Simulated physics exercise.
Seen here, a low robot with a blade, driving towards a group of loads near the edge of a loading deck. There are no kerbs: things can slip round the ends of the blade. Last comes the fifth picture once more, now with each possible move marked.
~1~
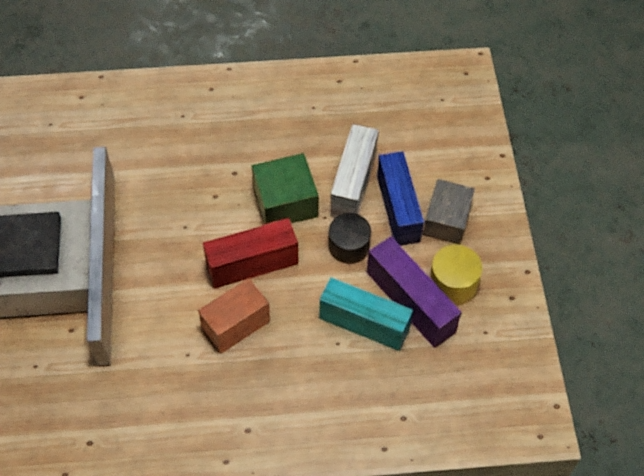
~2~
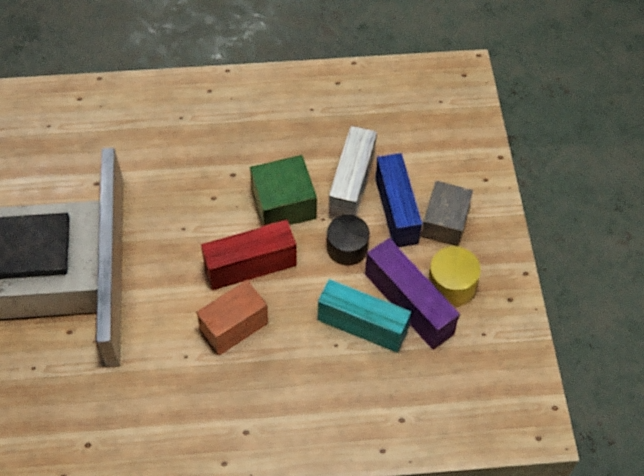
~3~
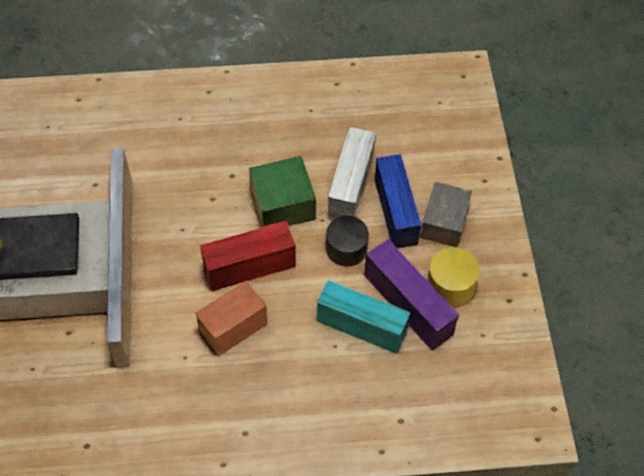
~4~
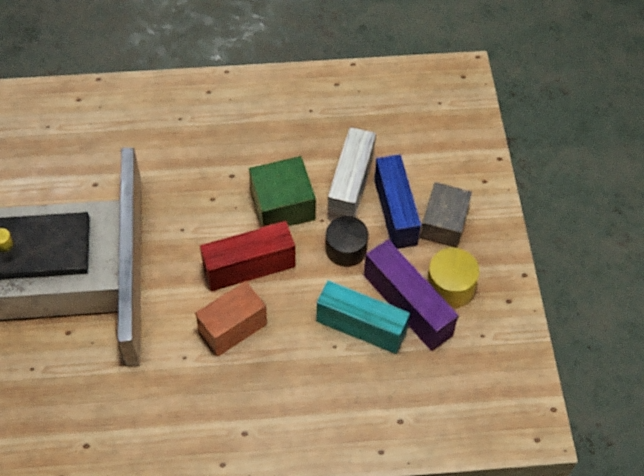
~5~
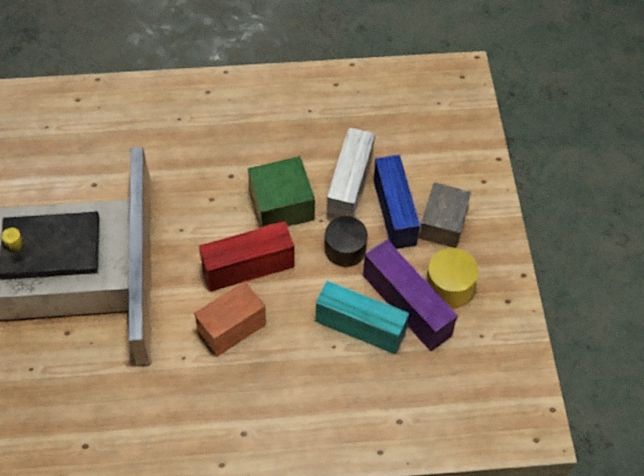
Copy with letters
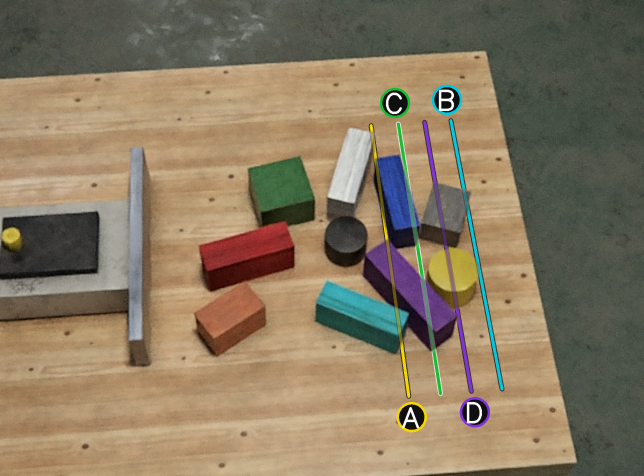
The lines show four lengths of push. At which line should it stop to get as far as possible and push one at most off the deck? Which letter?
A.
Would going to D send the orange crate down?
By then, no.
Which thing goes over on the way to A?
It is the grey crate.
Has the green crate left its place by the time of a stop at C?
Yes.
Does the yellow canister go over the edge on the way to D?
Yes.
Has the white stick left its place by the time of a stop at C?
Yes.
On the copy, A at (388, 250); B at (474, 244); C at (418, 248); D at (446, 246).
On A. First, robot (150, 237); orange crate (275, 315); red stick (284, 257).
Then, robot (242, 231); grey crate (485, 186); blue stick (440, 193).
Finally, robot (309, 227); grey crate over the edge; blue stick (500, 187); one fallen.
By contrast, B drops five; C drops two; D drops four.
